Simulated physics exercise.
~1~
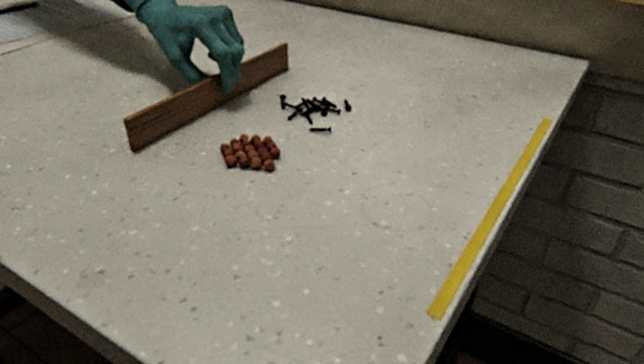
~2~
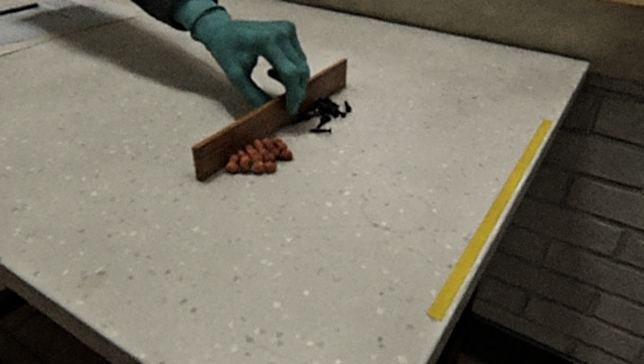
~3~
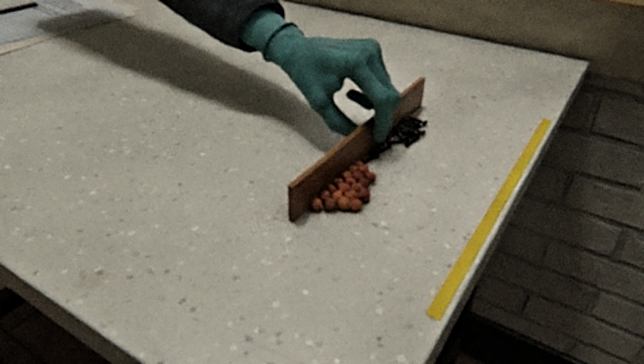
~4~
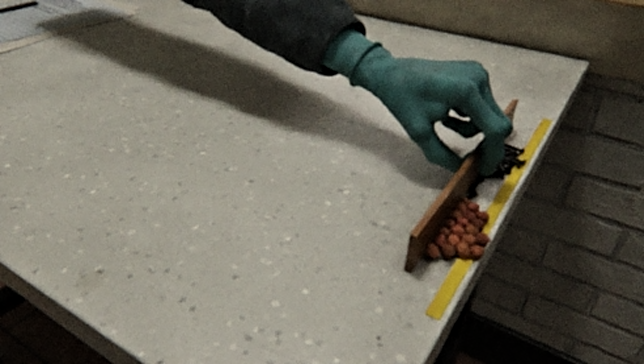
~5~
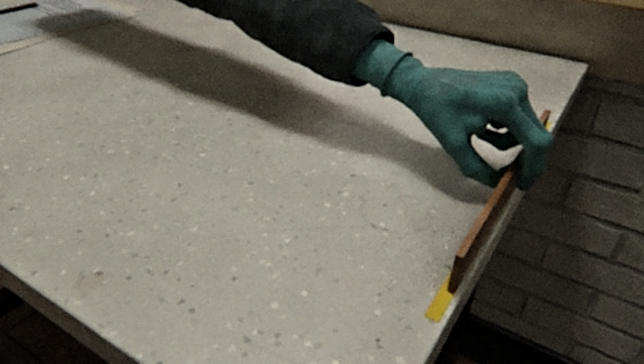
A gloved hand pushes red pieces and dark screws rightward with a wooden strip off the table.
